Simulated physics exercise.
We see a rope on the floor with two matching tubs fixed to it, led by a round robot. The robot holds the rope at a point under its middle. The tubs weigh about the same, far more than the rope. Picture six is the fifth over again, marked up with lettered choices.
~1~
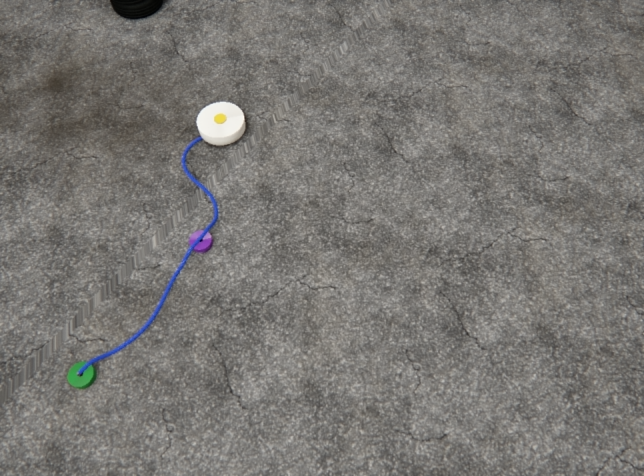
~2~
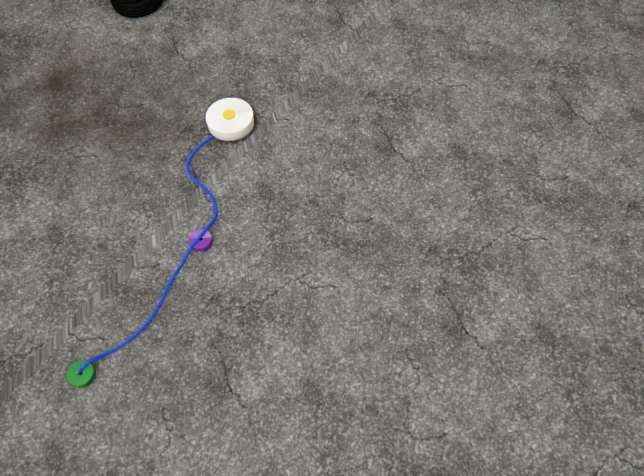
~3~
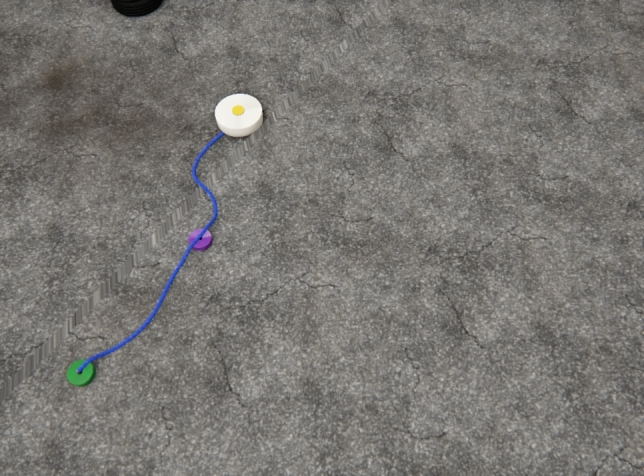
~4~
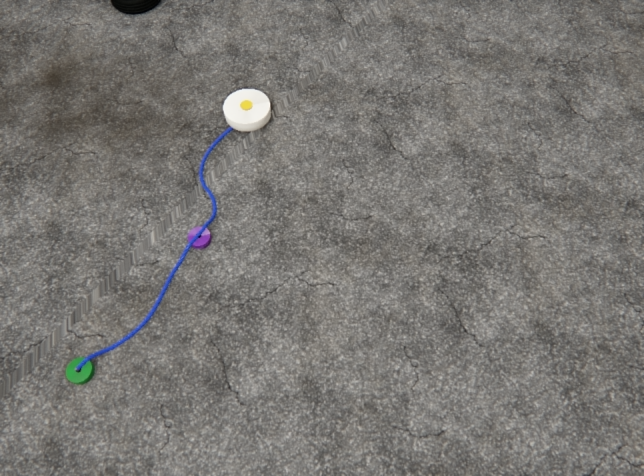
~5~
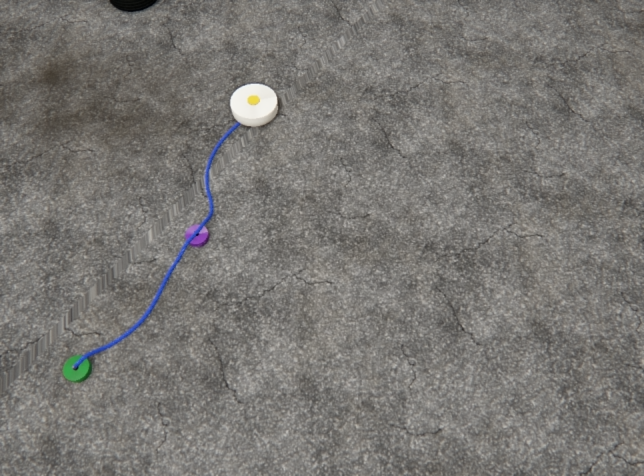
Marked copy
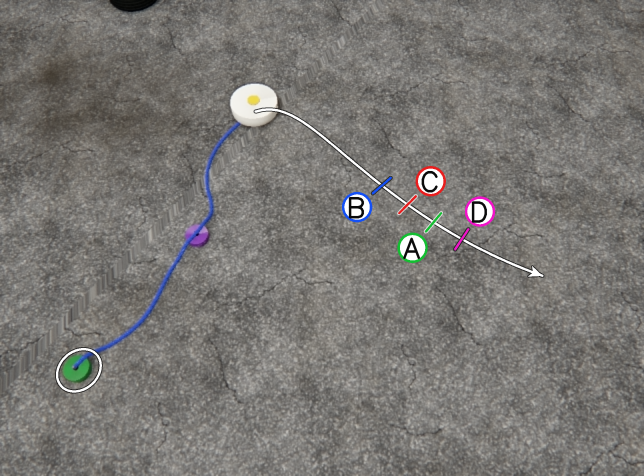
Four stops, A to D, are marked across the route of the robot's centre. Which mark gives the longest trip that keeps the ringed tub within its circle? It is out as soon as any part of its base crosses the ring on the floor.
No farther than B.
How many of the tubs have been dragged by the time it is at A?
By then, two.
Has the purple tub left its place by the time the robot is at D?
Yes.
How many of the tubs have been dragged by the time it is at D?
Two.
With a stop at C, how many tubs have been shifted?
By then, two.
On the marked copy, A at (434, 222); B at (382, 186); C at (408, 205); D at (462, 239); the ring at (79, 370); the route from (255, 112) via (382, 186) to (542, 276).
Following B. Soon after the start, robot (304, 118); green tub (77, 369); purple tub (197, 235).
Later, robot (346, 150); green tub (77, 369); purple tub (197, 235).
In the end, robot (383, 180); green tub (82, 364); purple tub (212, 235); the ringed tub at the far end is still in its ring.
As for the rest, A drags the last tub to (102, 345); C drags the last tub to (91, 355); D drags the last tub to (117, 334).
